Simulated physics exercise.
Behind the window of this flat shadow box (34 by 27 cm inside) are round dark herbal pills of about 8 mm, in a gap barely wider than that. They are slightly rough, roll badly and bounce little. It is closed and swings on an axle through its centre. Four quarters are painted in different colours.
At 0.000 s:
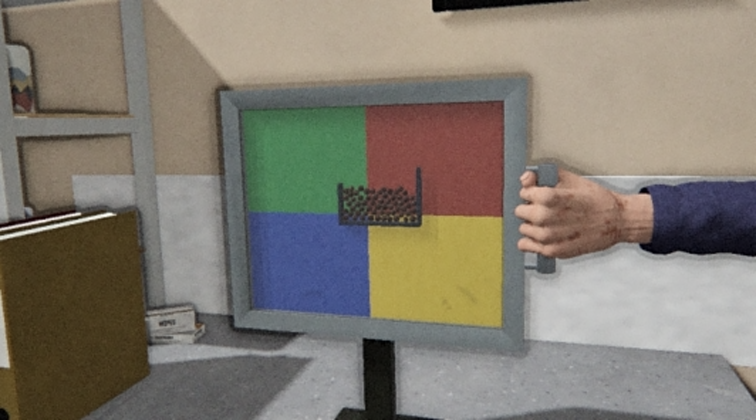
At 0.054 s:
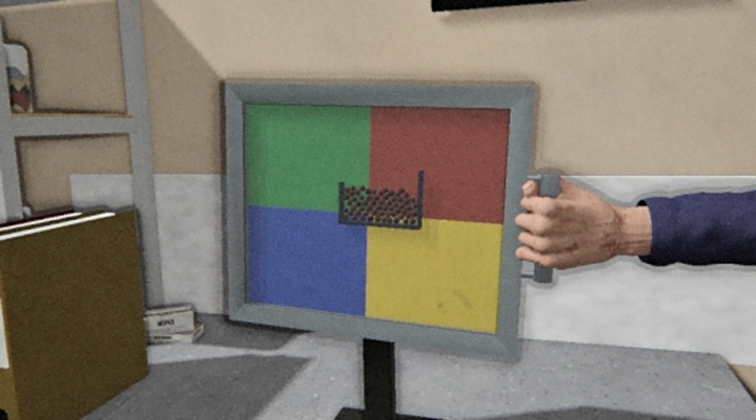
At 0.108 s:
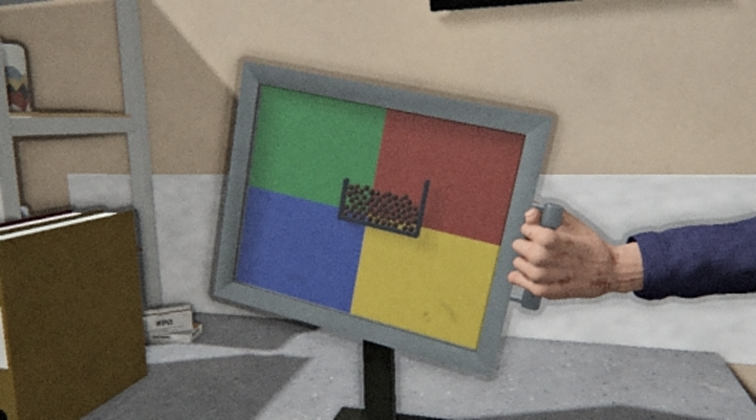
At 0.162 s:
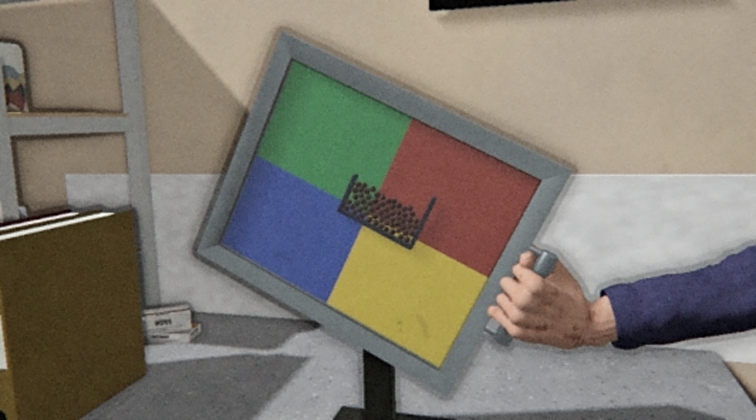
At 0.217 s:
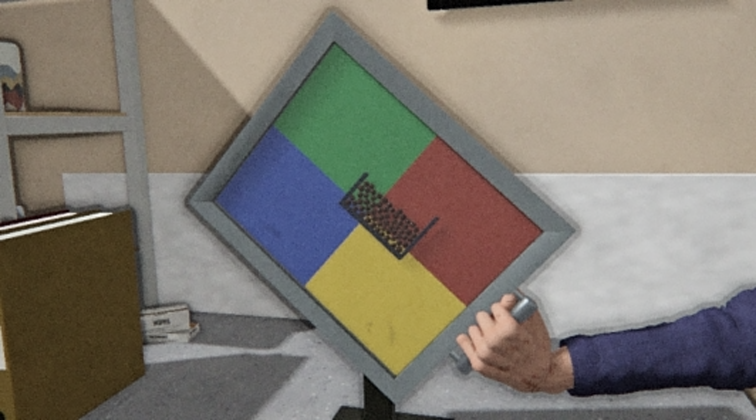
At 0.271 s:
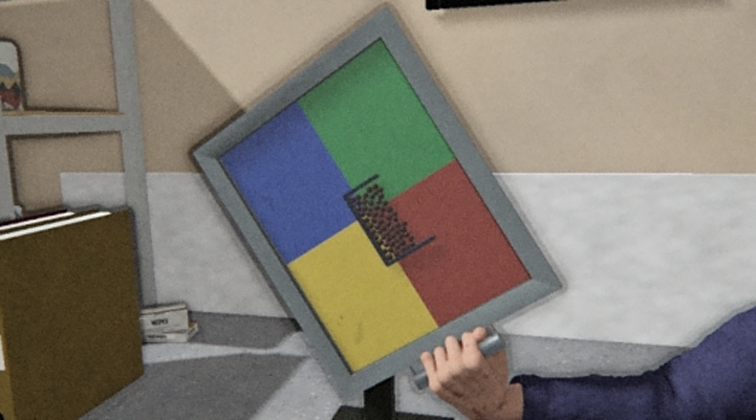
On a grey surface beside shelves, a hand grips the handle on the right of a framed panel with green, red, blue and yellow quarters and a small tray of dark pellets. The panel sits almost level at first, then the hand pulls the handle down and leftward, turning everything steeply clockwise.
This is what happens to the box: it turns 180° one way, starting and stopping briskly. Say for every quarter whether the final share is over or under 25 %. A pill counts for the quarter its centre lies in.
Red quarter over, blue quarter under, green quarter under, yellow quarter under 25 %.
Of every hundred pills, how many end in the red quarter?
Some 95 per cent.
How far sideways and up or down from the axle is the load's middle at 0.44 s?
Some 2 cm right and 5 cm below.
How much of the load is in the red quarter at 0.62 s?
Some 100 per cent.
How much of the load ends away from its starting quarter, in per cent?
About 45 per cent.
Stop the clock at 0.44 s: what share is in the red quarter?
Roughly 80 per cent.
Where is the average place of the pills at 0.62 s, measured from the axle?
About 3 cm left and 12 cm below.
After 0.44 s, it stands 107° clockwise; the pills' middle is 2 cm right of and 5 cm below the centre; red 80 %, blue 5 %, green 5 %, yellow 10 %.
After 0.62 s, it stands 159° clockwise; the pills' middle is 3 cm left of and 12 cm below the centre; red 100 %.
After 0.76 s, it stands 180° clockwise; the pills' middle is 7 cm left of and 12 cm below the centre; red 95 %, green 5 %.
Settled by 1.4 s, it stands 180° clockwise; red 95 %, blue 0 %, green 5 %, yellow 0 %.
